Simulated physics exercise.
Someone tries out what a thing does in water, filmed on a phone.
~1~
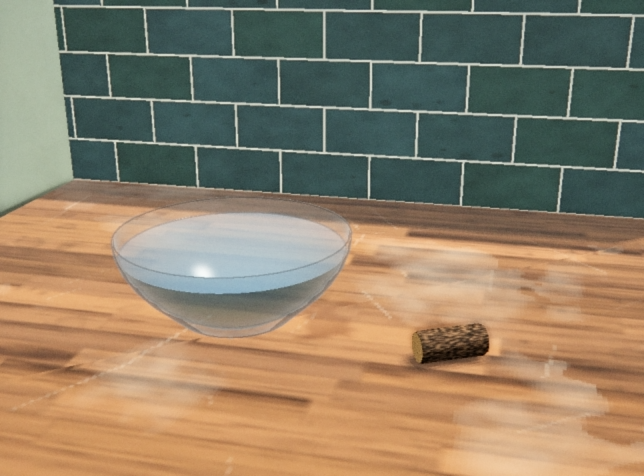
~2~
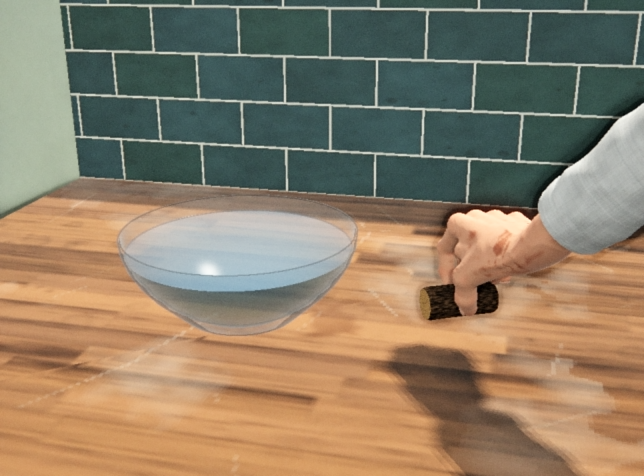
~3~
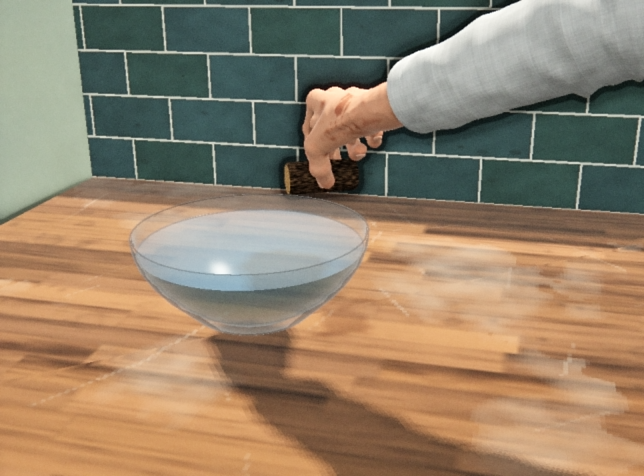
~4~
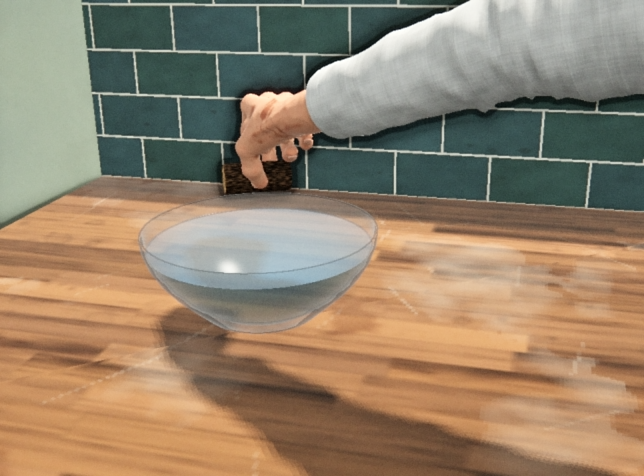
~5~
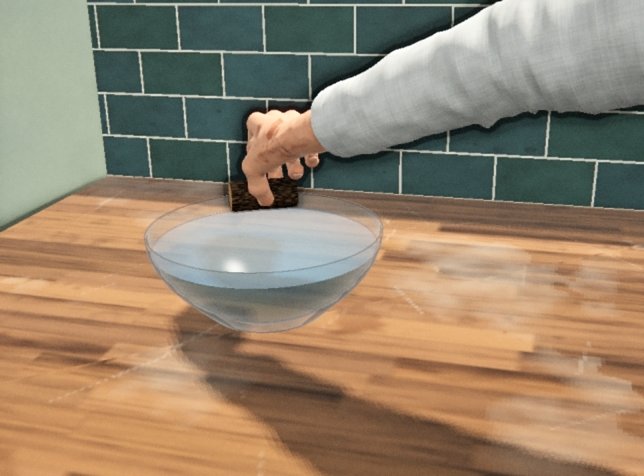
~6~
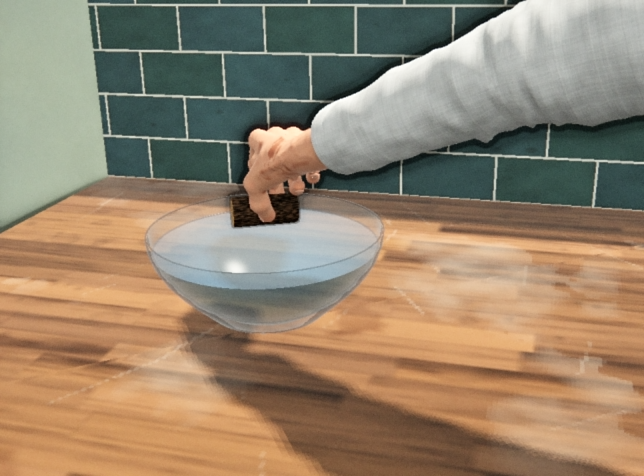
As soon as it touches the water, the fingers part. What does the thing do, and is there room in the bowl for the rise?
Put in the water, the thing stays afloat, and the bowl does not spill.
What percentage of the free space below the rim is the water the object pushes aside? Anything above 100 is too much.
It comes to around 0 percent.
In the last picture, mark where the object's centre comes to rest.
In the final view it sits close to pixel (266, 247).
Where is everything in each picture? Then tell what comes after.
In the first frame, the piece of branch lies on the top at (450, 343); bowl (235, 270) about three quarters full.
The second frame shows a hand picks up the piece of branch at (459, 300); bowl about three quarters full, surface at (240, 247).
In the third frame, the piece of branch is carried over at (321, 177); bowl (252, 267) about three quarters full.
In the fourth frame, the piece of branch is above the bowl at (257, 177); bowl about three quarters full, surface at (260, 244).
The fifth frame shows the piece of branch comes down at (263, 194); bowl (266, 265) about three quarters full.
In the sixth frame, the piece of branch is just over the surface at (265, 210); bowl about three quarters full, surface at (266, 244).
Soon after, the piece of branch enters the water; the bowl is about three quarters full.
Later, the piece of branch comes up again; the bowl is about three quarters full.
In the end, the piece of branch floats; the bowl is about three quarters full; nothing is spilt.
